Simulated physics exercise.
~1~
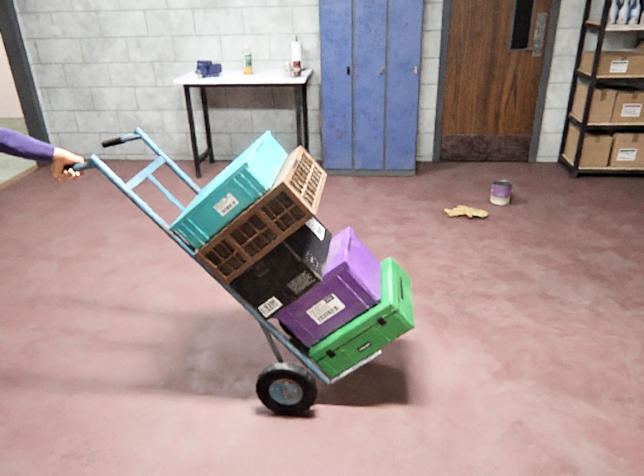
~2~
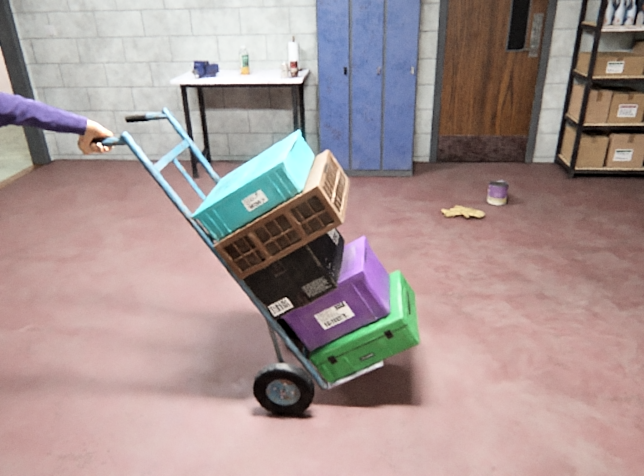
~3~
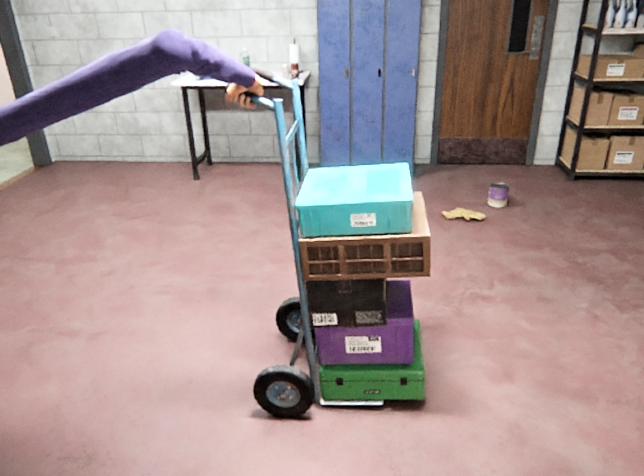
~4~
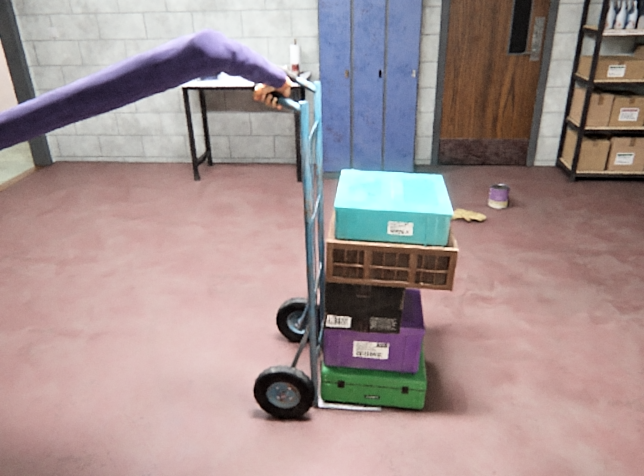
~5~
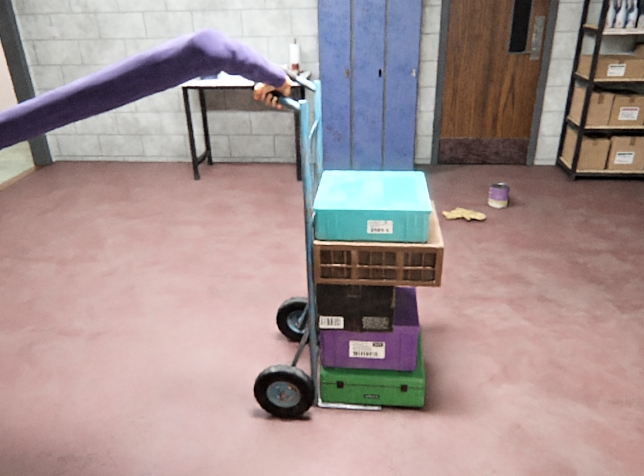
A light blue hand truck stacked with five containers leans back toward the left in a room with a reddish floor, seen from the side by a slightly swaying camera. From top to bottom sit a turquoise tote, a brown crate, a black parcel, a purple tote and a green toolbox, with blue lockers and a wooden door behind. A purple-sleeved arm pushes the handle rightward until the truck stands upright. The upper containers shift to the right, overhanging the toolbox, then ease back slightly left. All five finish still stacked, the hand on the handle.
